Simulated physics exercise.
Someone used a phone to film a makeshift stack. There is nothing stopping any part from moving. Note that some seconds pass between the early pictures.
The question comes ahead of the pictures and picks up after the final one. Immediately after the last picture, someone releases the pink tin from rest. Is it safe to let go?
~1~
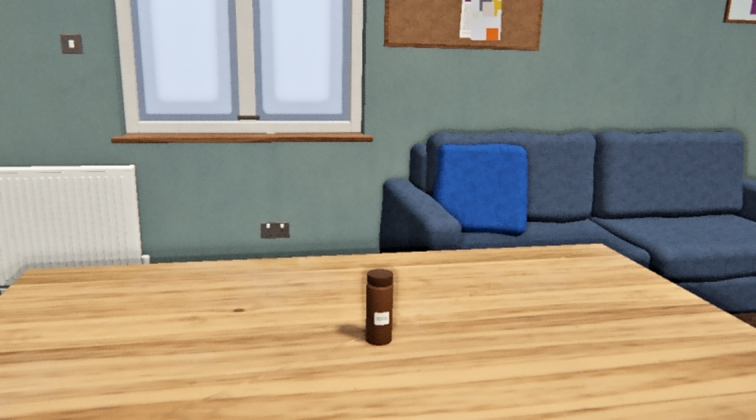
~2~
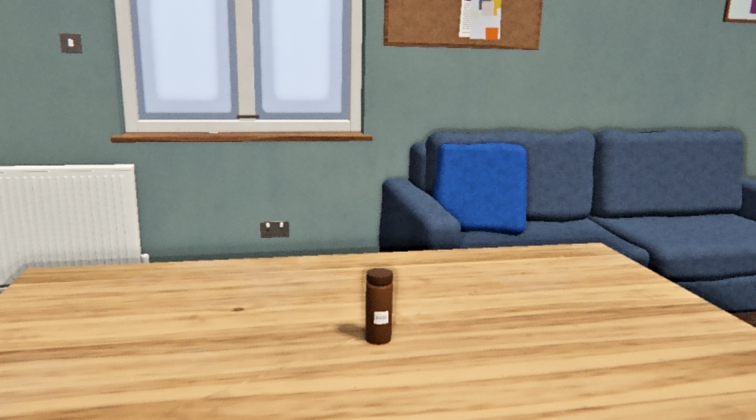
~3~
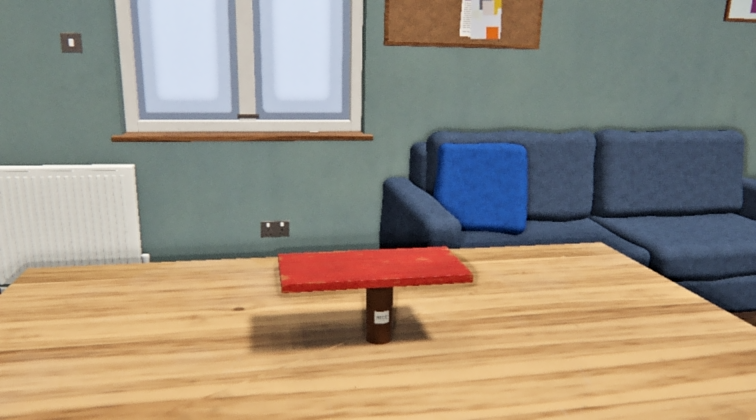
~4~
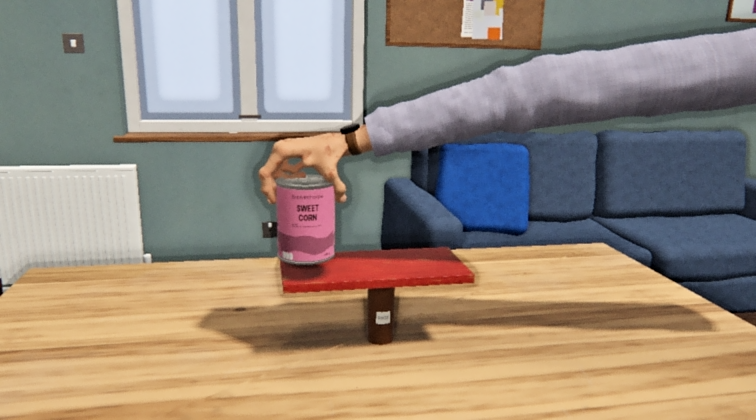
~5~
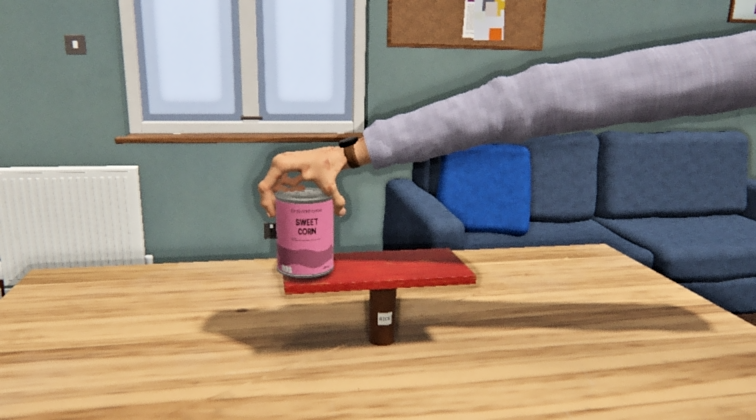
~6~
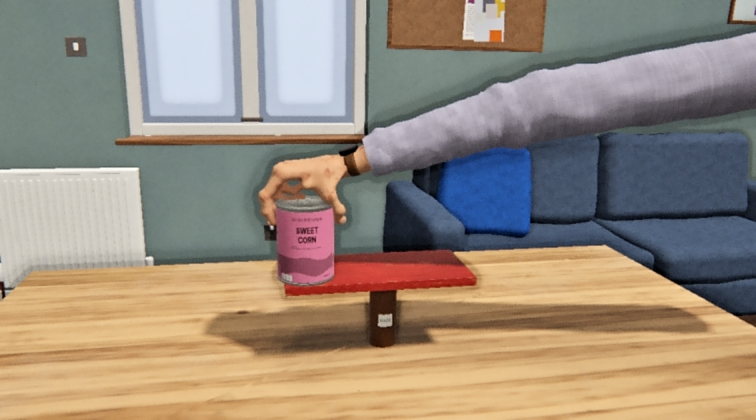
Down it goes.
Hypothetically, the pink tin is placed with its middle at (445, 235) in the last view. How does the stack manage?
Outcome: Collapse.
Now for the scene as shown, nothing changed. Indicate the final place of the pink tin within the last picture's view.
Roughly at pixel (231, 335).
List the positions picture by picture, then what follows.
In the first picture, the last thing is not in view yet; brown shaker (379, 307).
In the second picture, the last thing is not in view yet; brown shaker (379, 306).
In the third picture, the last thing is not in view yet; brown shaker (379, 306).
The fourth picture shows still above its spot; pink tin (306, 218); brown shaker (381, 306).
The fifth picture shows still above its spot; pink tin (305, 231); brown shaker (382, 307).
The sixth picture shows in place under the hand; pink tin (305, 240); brown shaker (383, 309).
Then, 0.30 s past the last view, pink tin now fallen; red board rocked 54° from its first pose.
Then, 0.50 s past the last view, red board rocked 41° from its first pose; brown shaker rocked 27° from its first pose.
Then, 0.80 s past the last view, brown shaker and red board now fallen.
Finally, fallen, brown shaker, red board and pink tin. Final places as the last picture's camera would see them, pink tin near (231, 335). The stack comes apart.
